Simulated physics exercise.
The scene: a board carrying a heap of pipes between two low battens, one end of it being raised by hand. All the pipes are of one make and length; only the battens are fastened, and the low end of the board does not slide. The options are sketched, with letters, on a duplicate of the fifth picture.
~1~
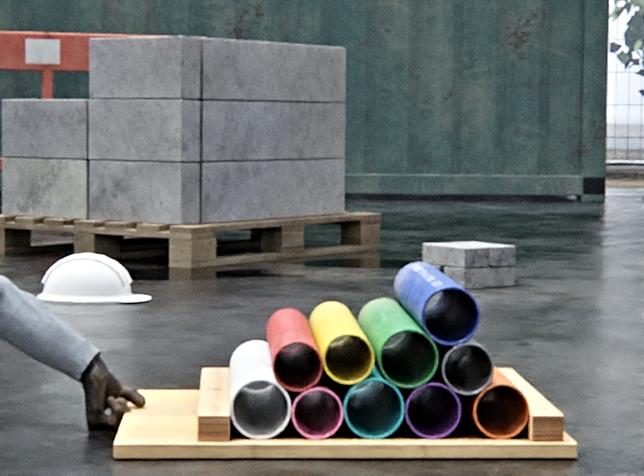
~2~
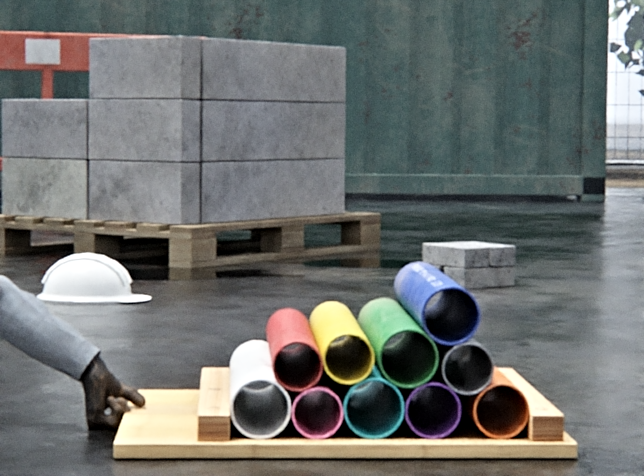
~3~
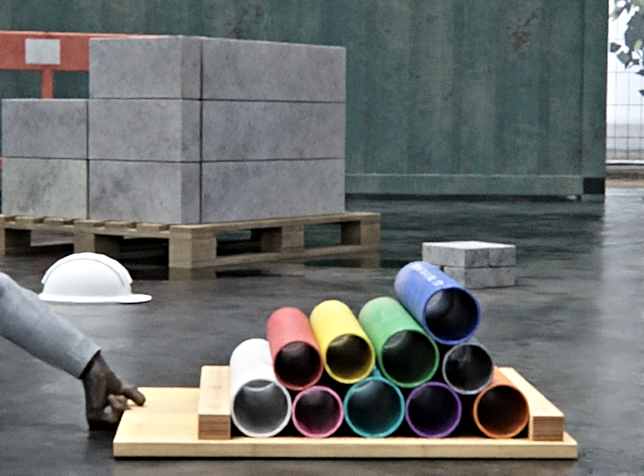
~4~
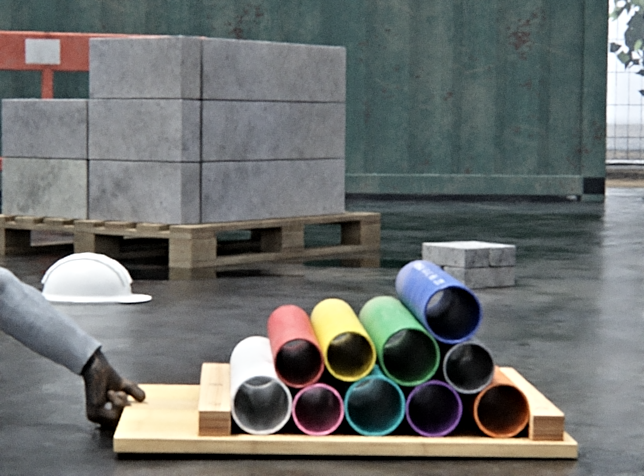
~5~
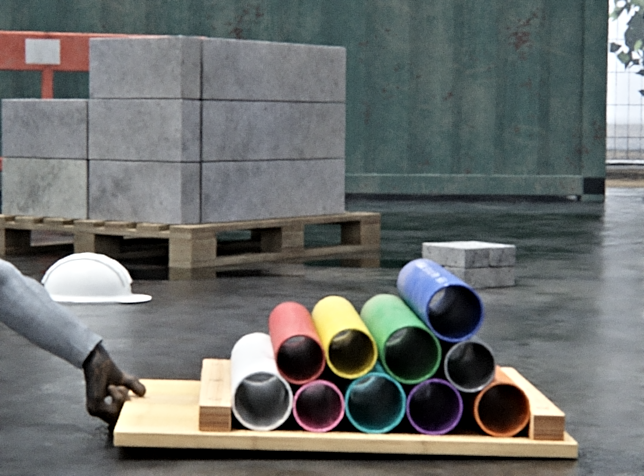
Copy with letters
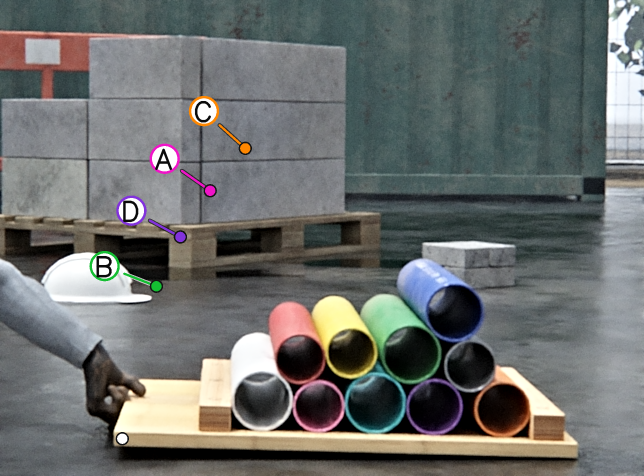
Colourful pipes lie heaped between two low battens on a pale wooden board, with white at the left, red, yellow and green above, orange at the right and blue on top. The level view faces a wet, dark floor with a white helmet, grey blocks on a pallet and a green wall behind. A hand at the left slowly raises the board's left end slightly, the pipes tilting with it, while the camera stays still.
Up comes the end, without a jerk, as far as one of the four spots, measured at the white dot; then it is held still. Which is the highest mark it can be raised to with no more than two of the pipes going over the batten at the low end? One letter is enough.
No higher than B.
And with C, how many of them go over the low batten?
It comes to five.
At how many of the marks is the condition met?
The number is one.
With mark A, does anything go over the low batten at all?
Yes, at A.
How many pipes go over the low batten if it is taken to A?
The count is five.
On the copy, A at (210, 191); B at (156, 286); C at (245, 149); D at (180, 237); the white dot at (122, 439).
On B. First, board at 15°.
Then, board at 21°.
Finally, board at 21°, two over the low batten (grey, blue).
By contrast, A five over the low batten; C five over the low batten; D five over the low batten.
